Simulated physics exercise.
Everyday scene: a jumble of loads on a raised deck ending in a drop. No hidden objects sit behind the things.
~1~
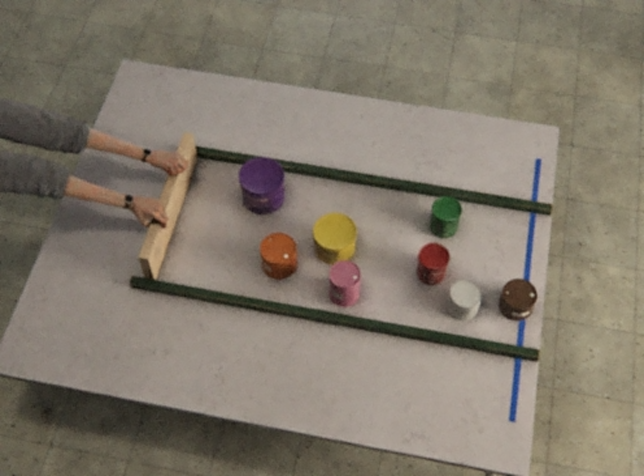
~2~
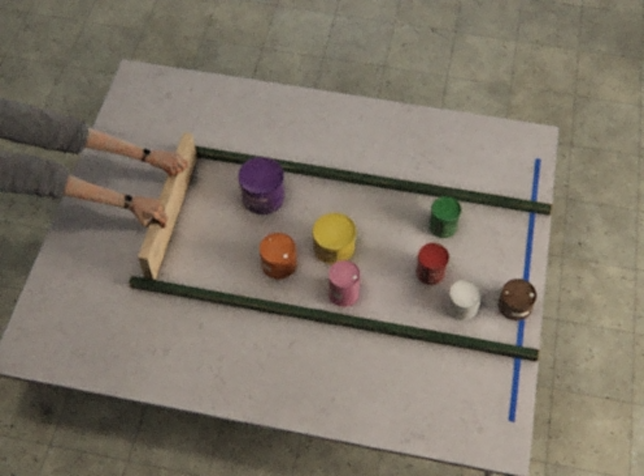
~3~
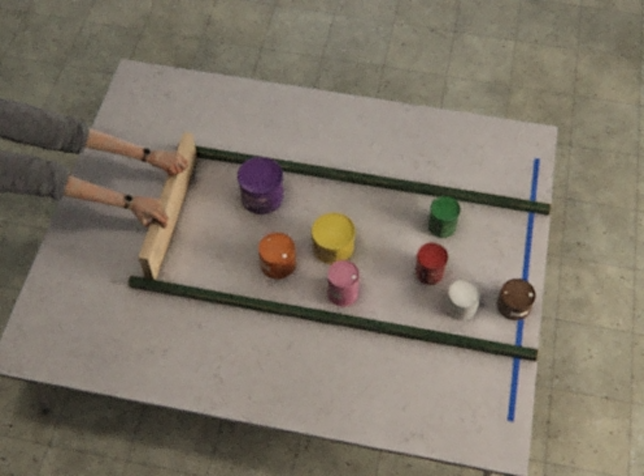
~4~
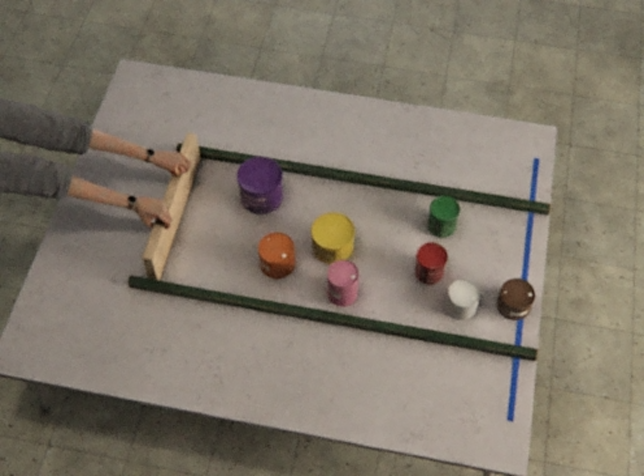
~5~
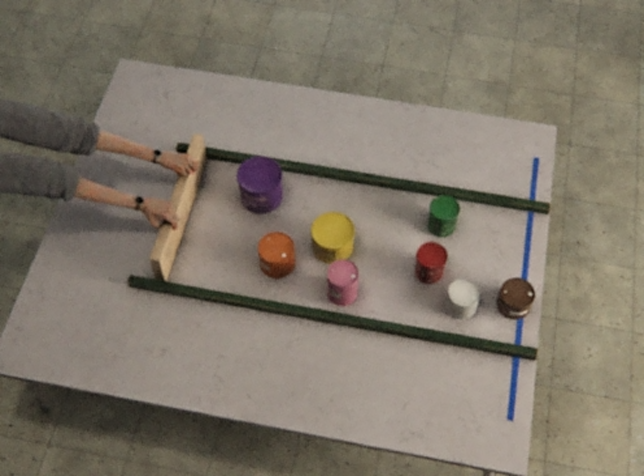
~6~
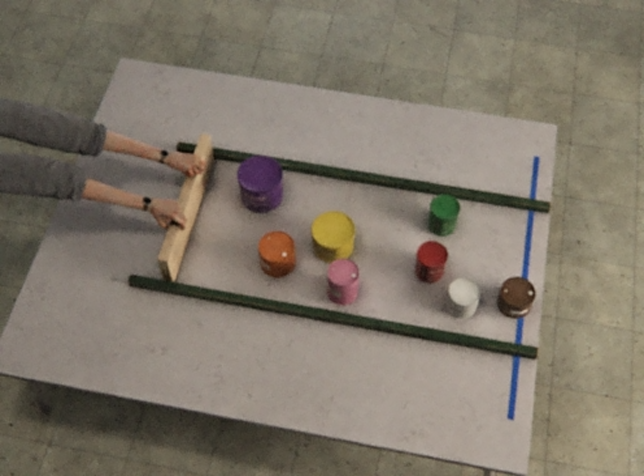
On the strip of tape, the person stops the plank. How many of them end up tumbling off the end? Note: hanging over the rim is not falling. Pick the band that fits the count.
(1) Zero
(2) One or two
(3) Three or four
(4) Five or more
4.
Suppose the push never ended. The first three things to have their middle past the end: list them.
Brown canister, green pail, red pail.
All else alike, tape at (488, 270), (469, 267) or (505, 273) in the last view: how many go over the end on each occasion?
Down on the ground: 2, 0 and 4.
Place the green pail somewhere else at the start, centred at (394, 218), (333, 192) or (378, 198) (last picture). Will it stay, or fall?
Going through the three places, it drops down; drops down; drops down.
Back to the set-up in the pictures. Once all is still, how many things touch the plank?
2 of them.
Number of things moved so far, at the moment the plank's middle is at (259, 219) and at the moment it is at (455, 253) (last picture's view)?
At the first place 1, at the second 8.
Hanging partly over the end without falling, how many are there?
The total here is 2.
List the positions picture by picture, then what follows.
In the first picture, brown canister (518, 300); white canister (464, 301); green pail (445, 218); plank (170, 205); tape (527, 279).
In the second picture, white canister (464, 301); purple pail (262, 186).
In the third picture, green pail (444, 218); plank (170, 205).
In the fourth picture, brown canister (516, 299); pink canister (343, 284).
In the fifth picture, white canister (462, 300); yellow pail (333, 238).
In the sixth picture, brown canister (516, 298); white canister (463, 299); green pail (444, 216); plank (188, 207); tape (525, 277).
Soon after, none off yet; brown canister at rest near (516, 298); white canister at rest near (463, 299); green pail at rest near (444, 216).
Then, none off yet; brown canister at rest near (516, 298); white canister moving near (464, 301); green pail moved about its own width near (478, 221).
At rest, the number that fall off is five or more; fallen, purple pail, yellow pail, red pail, green pail, white canister and brown canister.
